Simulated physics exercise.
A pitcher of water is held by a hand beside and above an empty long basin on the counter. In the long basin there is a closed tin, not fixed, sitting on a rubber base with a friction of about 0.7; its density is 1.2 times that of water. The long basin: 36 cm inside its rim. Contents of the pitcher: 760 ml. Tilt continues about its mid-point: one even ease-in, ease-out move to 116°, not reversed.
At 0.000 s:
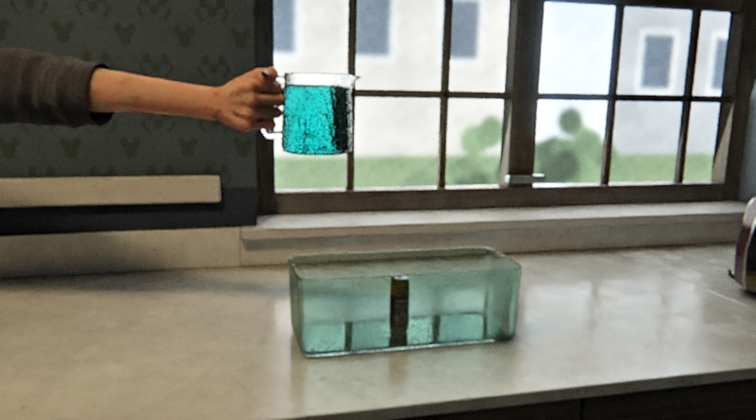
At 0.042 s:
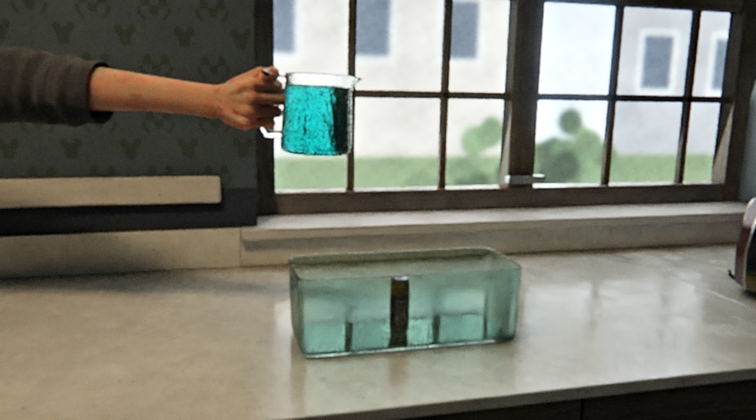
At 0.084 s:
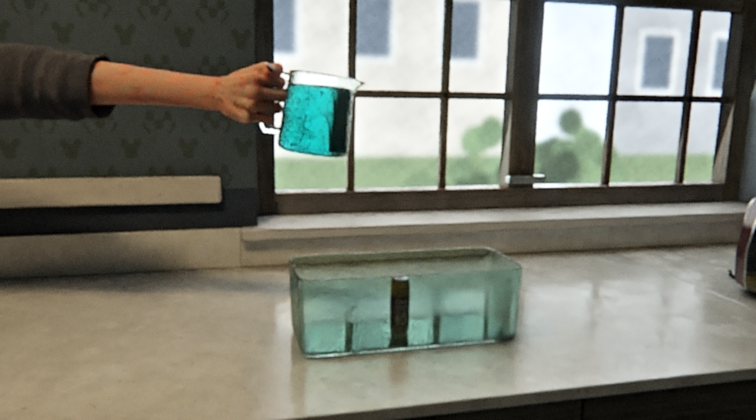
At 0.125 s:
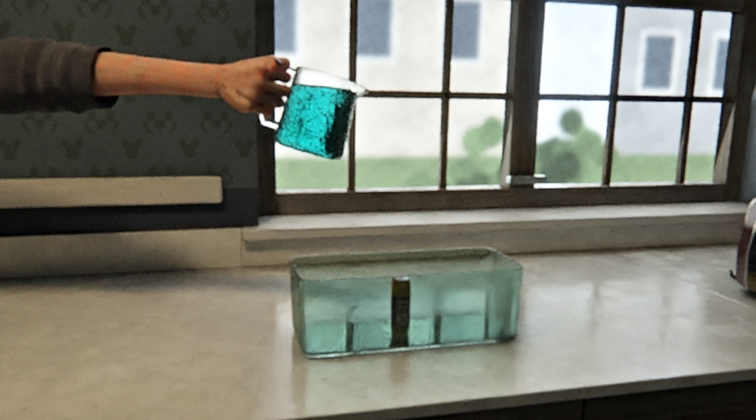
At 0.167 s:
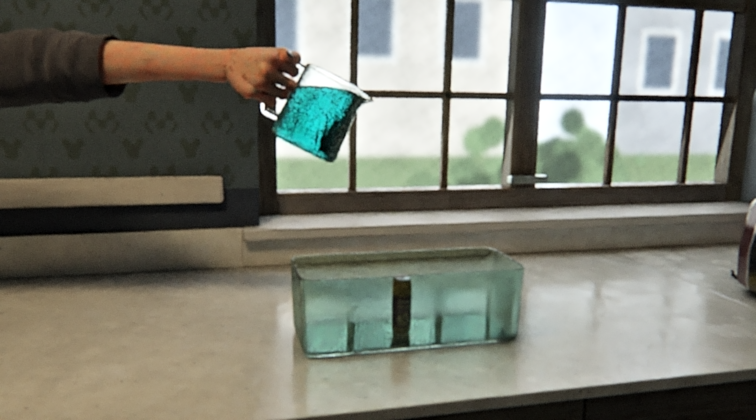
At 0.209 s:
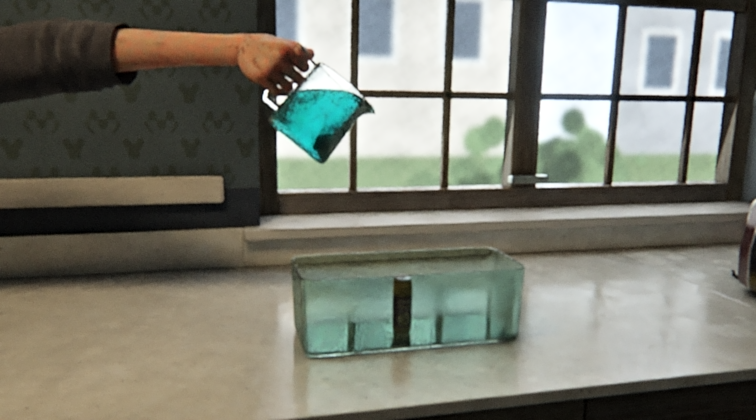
In the video, a hand holds a clear pitcher of bright teal liquid above a long glass basin with a dark upright object in it on a kitchen counter, then steadily tilts the pitcher to the right.
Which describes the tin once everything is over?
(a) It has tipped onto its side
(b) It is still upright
Option b: It is still upright.
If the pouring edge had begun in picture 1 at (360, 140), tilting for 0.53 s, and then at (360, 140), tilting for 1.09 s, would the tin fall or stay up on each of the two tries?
The tin overturns the first time and overturns the second time.
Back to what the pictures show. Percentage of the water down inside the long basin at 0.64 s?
That comes to about 62 percent.
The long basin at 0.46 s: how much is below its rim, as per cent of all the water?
I'd estimate some 6 percent of the liquid.
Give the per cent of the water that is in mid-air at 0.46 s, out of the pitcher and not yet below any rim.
Near 44 per cent of it all.
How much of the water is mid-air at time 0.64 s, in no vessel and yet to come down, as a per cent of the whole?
Something like 28 per cent is in the air then.
By 0.46 s the tilt is 110° and 50 per cent is still to pour; the tin stands where it began.
By 0.64 s the tilt is 116° and 10 per cent is still to pour; the tin stands where it began.
By 0.82 s the tilt is 116° and 1 per cent is still to pour; the tin stands where it began.
By 1.03 s the tilt is 116° and 0 per cent is still to pour; the tin stands where it began.
At rest the tin stands where it began.
